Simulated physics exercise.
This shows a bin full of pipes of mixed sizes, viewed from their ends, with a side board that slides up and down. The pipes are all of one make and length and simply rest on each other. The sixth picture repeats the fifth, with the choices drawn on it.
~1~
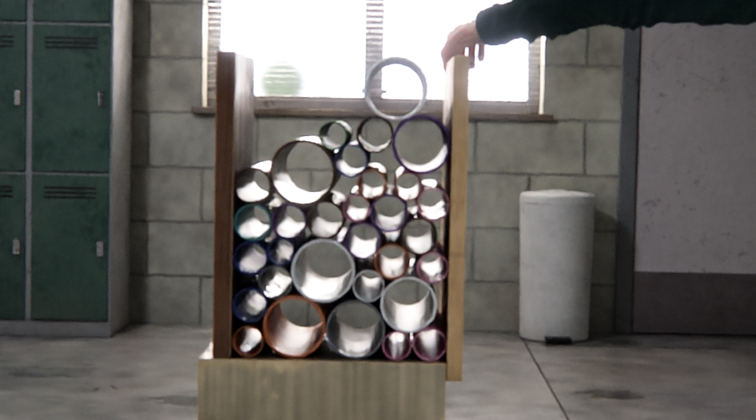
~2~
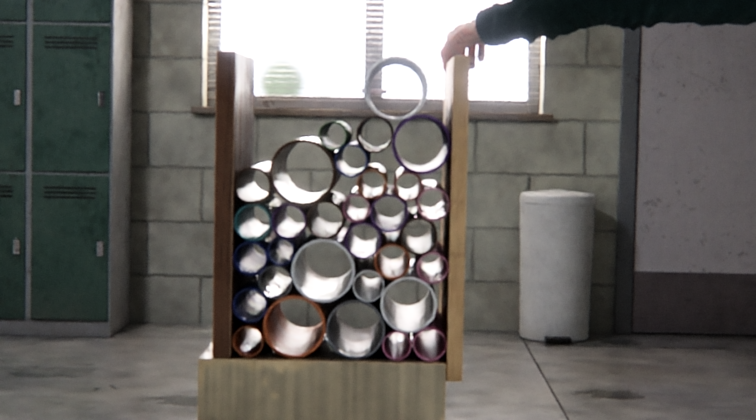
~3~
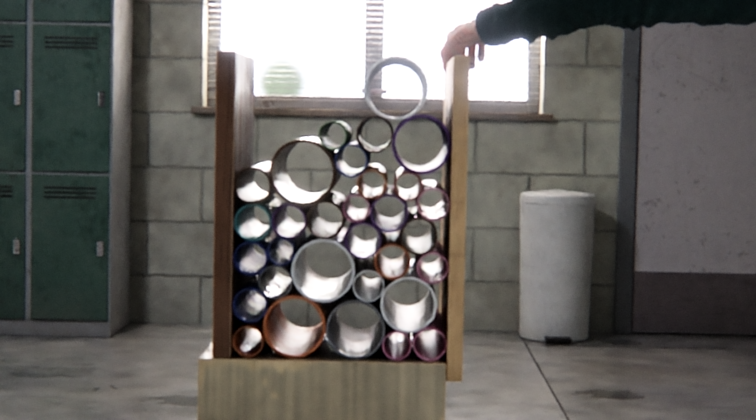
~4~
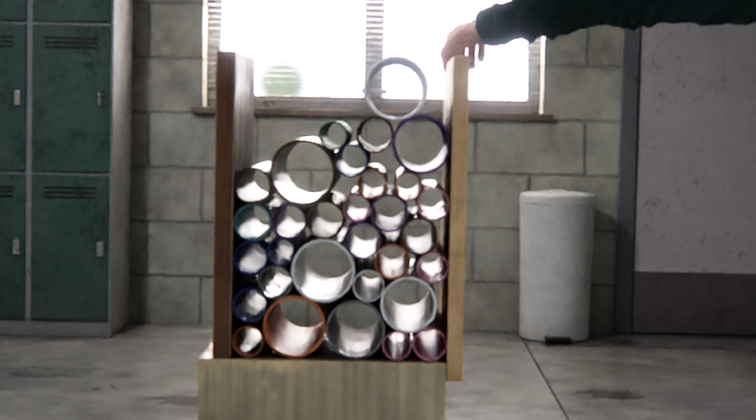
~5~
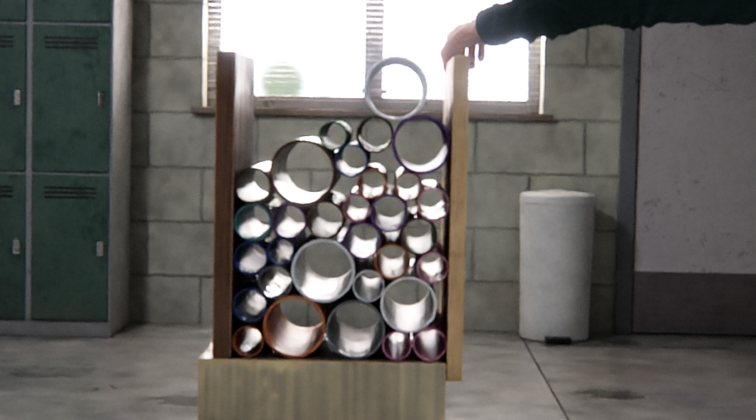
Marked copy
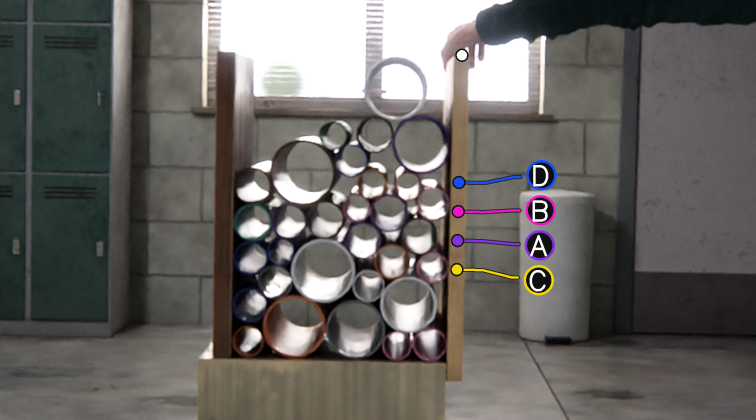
We see a wooden bin stacked with open-ended pipes of mixed sizes in front of a window, with green lockers to the left. A hand rests on top of the right side board, and nothing visibly moves.
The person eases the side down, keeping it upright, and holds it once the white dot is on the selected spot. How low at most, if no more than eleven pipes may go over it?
No lower than C.
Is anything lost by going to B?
At B: Yes.
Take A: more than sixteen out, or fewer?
At A, fewer than sixteen.
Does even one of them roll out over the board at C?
At C: Yes.
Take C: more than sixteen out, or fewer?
At C, fewer than sixteen.
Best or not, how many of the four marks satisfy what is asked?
The number is four.
On the copy, A at (458, 241); B at (458, 212); C at (457, 270); D at (459, 183); the white dot at (462, 55).
On C. First, top of the board (451, 157).
Then, top of the board (449, 266).
Finally, top of the board (448, 269), eleven out over the board.
By contrast, A about five out over the board; B one out over the board; D none out over the board.
